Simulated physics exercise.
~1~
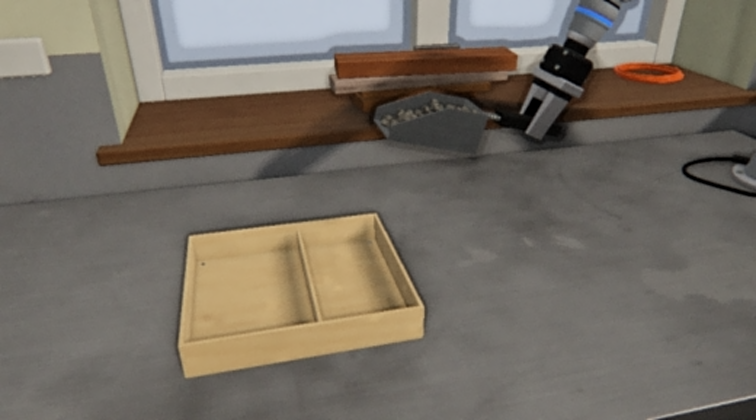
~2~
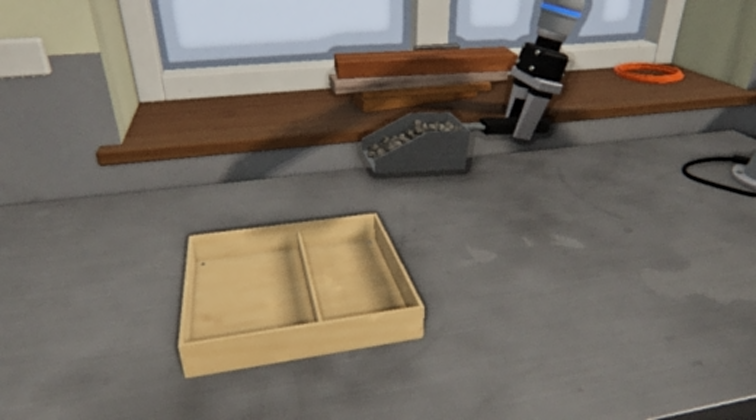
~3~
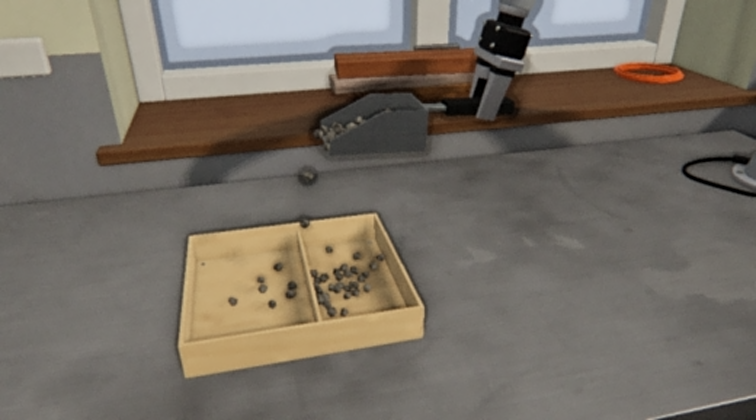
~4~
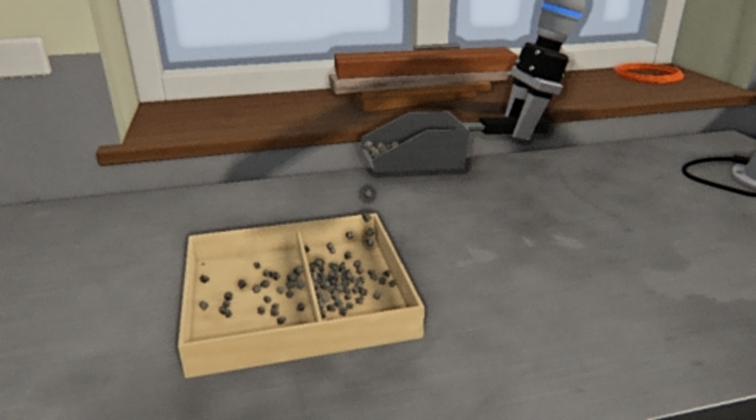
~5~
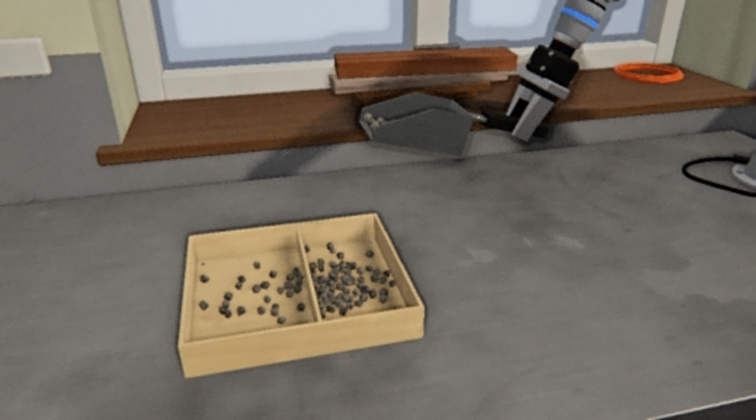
A robot arm in black, grey and white, with a blue band, holds a dark grey scoop of small pebbles by a brown wooden windowsill, seen from slightly above across a grey table. A pale wooden tray with two parts stands in front, and an orange ring lies on the sill at right. The scoop lowers slightly, then swings left, and dark pebbles drop into both parts of the tray. It moves back right as more fall, then rises and tips back. Most pebbles rest in the right part, fewer in the left, and some stay in the scoop.
